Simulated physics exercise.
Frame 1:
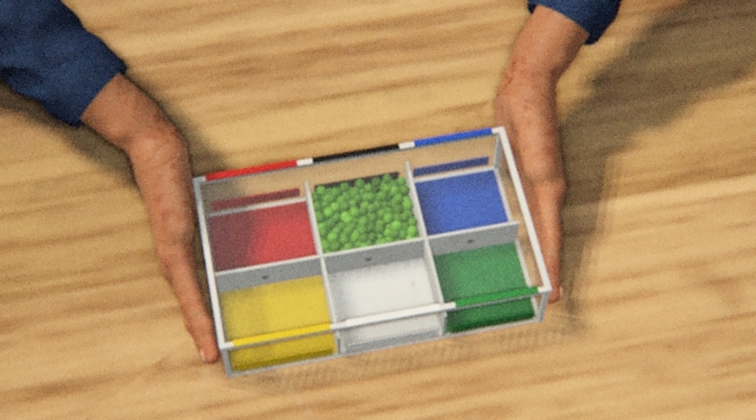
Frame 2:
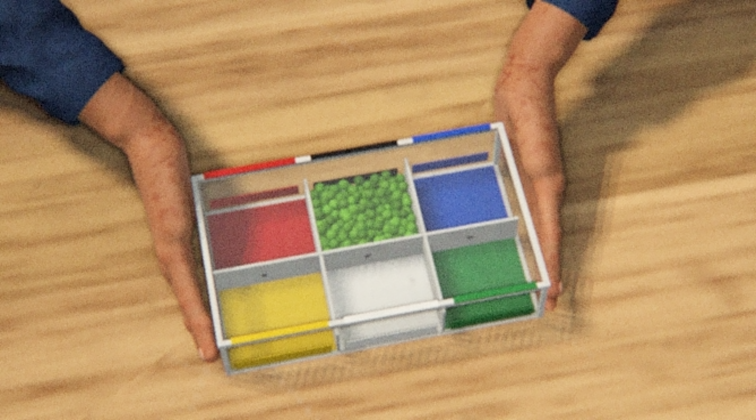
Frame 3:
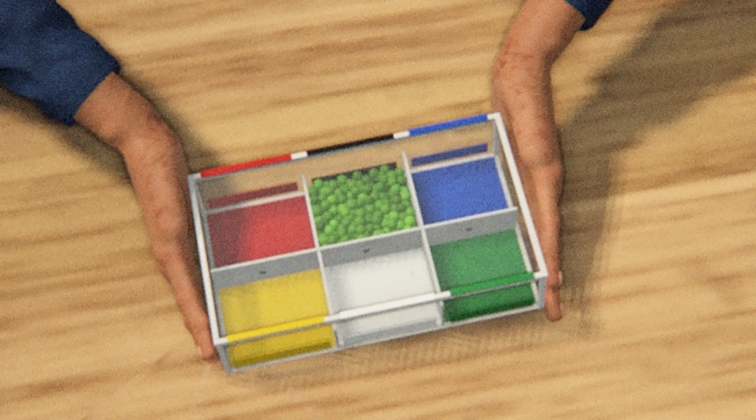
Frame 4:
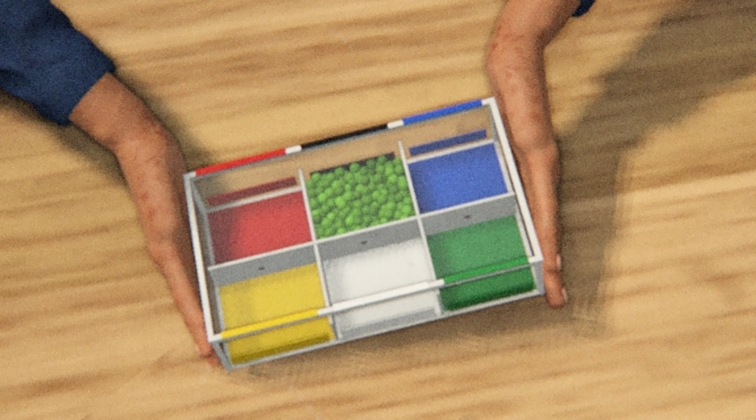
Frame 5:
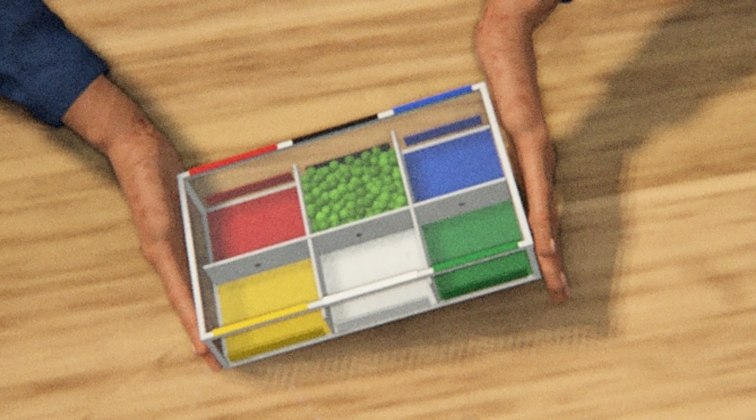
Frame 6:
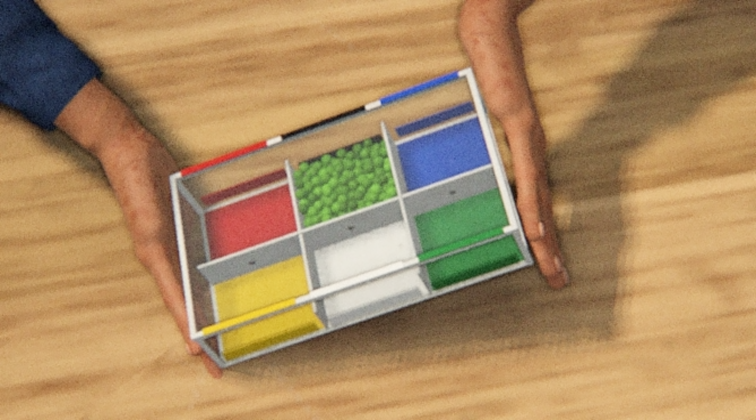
We see two hands holding a clear box with six coloured compartments, green peas filling the back middle one, on a wooden surface; the hands gradually tilt it, raising the right side, while the peas stay in their compartment.
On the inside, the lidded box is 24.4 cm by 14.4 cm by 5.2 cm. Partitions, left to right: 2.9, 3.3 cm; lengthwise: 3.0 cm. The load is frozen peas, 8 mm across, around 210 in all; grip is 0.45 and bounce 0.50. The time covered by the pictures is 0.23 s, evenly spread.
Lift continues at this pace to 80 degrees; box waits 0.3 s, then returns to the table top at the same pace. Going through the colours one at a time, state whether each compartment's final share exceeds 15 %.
Red: Clears the bar; blue: Does not clear the bar; green: Does not clear the bar; yellow: Does not clear the bar; white: Does not clear the bar; black: Clears the bar.
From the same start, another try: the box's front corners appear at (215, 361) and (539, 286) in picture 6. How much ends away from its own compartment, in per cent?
Then around 60 percent would end up out of place.
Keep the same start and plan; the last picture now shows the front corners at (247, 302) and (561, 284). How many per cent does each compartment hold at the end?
Each compartment ends with this per cent: Red 0, blue 25, green 20, yellow 0, white 0 and black 55.
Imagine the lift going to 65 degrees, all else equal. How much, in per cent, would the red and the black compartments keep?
The red compartment would get 30 per cent and the black one 70 per cent.
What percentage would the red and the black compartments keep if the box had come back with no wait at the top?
Result - red: 60 %; black: 40 %.
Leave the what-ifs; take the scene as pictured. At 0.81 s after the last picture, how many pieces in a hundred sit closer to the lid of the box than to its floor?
Roughly 40 per cent.
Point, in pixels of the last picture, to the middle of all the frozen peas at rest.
After settling, the middle sits near (264, 229).
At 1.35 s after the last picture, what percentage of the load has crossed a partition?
Roughly 65 per cent.
Then, 0.81 s after the last picture, tilt 80 degrees; red 50 %, black 45 %.
Then, 1.35 s after the last picture, tilt 42 degrees; red 60 %, black 35 %.
Then, 1.96 s after the last picture, tilt 0 degrees; red 60 %, black 35 %.
In the end, red 60 %, blue 0 %, green 0 %, yellow 0 %, white 0 %, black 35 %.
